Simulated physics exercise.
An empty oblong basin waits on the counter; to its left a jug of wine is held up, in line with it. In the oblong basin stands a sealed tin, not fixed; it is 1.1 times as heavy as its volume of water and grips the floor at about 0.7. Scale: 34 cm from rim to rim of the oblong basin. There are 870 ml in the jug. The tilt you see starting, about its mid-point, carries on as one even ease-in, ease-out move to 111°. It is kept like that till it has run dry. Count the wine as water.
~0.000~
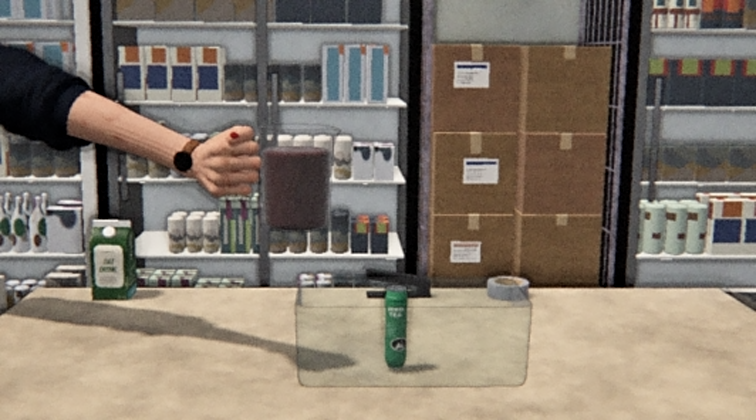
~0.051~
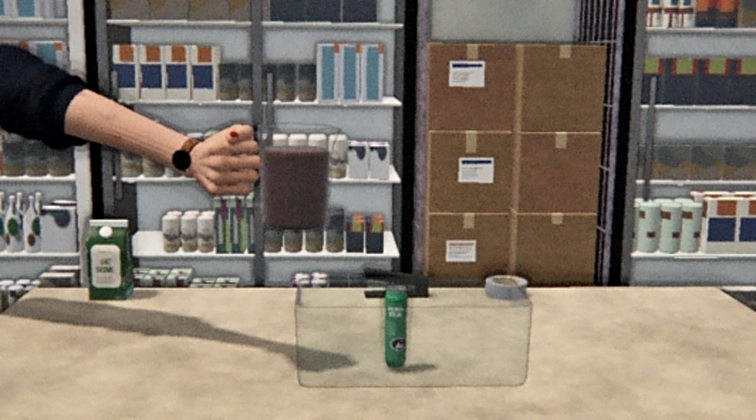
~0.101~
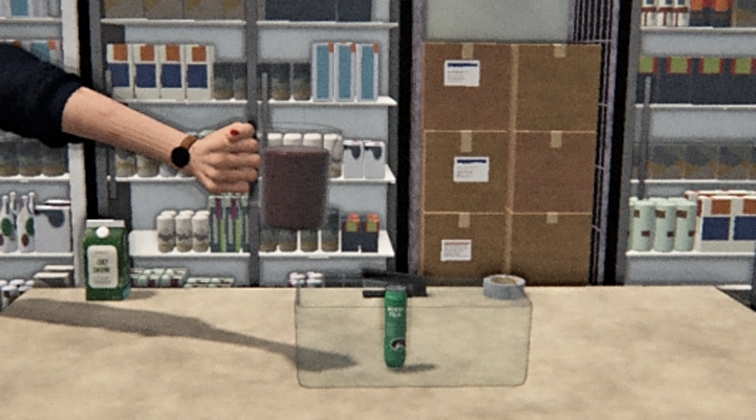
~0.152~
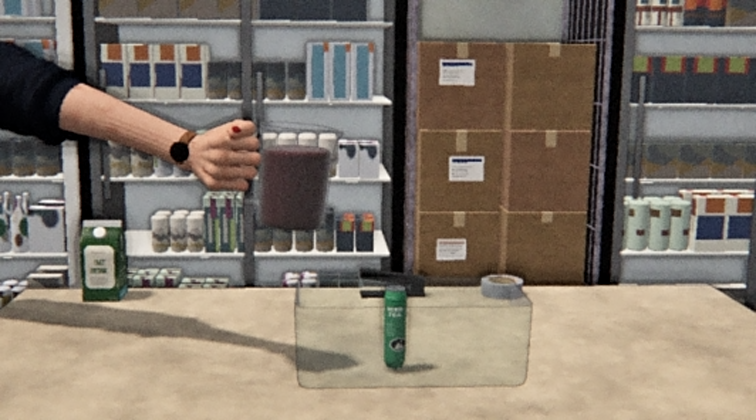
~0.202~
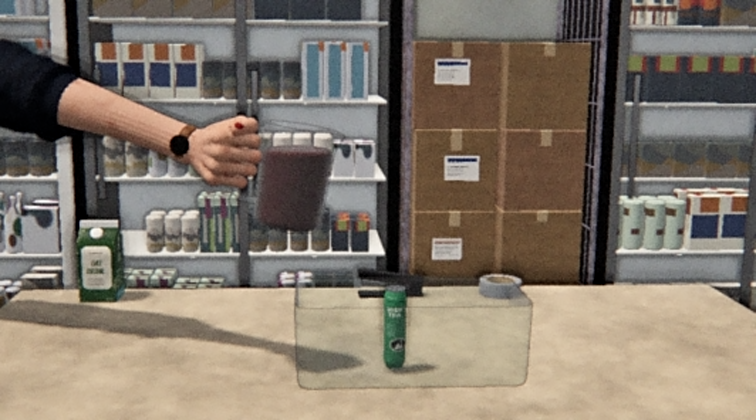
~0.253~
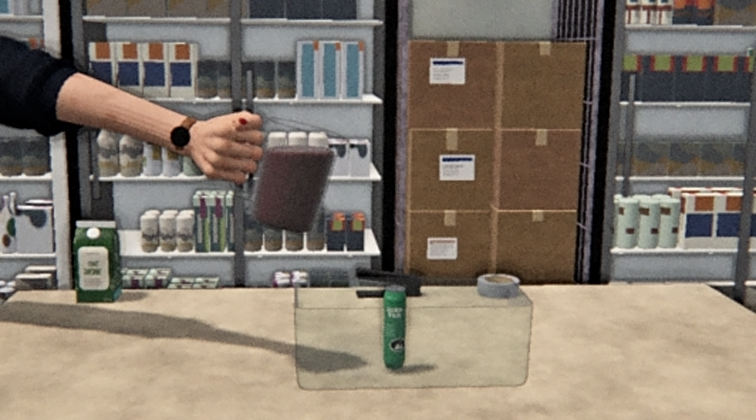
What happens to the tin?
It topples.
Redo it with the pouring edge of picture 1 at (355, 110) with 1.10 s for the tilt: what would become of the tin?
Then it remains upright.
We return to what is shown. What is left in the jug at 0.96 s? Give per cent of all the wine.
About 32 per cent.
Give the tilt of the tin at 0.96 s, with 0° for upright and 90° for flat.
Near 0° from upright.
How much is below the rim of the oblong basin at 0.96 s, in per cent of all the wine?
Near 40 in a hundred.
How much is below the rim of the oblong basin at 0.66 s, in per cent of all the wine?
About 0 per cent.
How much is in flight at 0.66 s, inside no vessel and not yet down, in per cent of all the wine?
Near 12 in a hundred.
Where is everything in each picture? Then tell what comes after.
Tilt 0°; pouring edge (341, 129); surface from (262, 150) to (331, 150); the oblong basin's rim runs from (298, 293) to (522, 293); the tin's top is at (396, 292), in the first picture.
Tilt 1°; pouring edge (341, 129); surface from (261, 149) to (331, 150), in the second picture.
Tilt 2°; pouring edge (342, 130); surface from (262, 149) to (331, 150), in the third picture.
Tilt 5°; pouring edge (344, 132); surface from (262, 148) to (332, 150), in the fourth picture.
Tilt 9°; pouring edge (346, 135); surface from (263, 149) to (333, 151), in the fifth picture.
Tilt 14°; pouring edge (349, 139); surface from (264, 152) to (336, 151), in the sixth picture.
After 0.66 s the tilt is 72° and 87 per cent is still to pour; the tin stands where it began.
After 0.96 s the tilt is 106° and 31 per cent is still to pour; the tin stands where it began.
After 1.27 s the tilt is 111° and 2 per cent is still to pour; the tin leans 40°.
After 1.61 s the tilt is 111° and 0 per cent is still to pour; the tin lies on its side.
In the end the tin lies on its side.
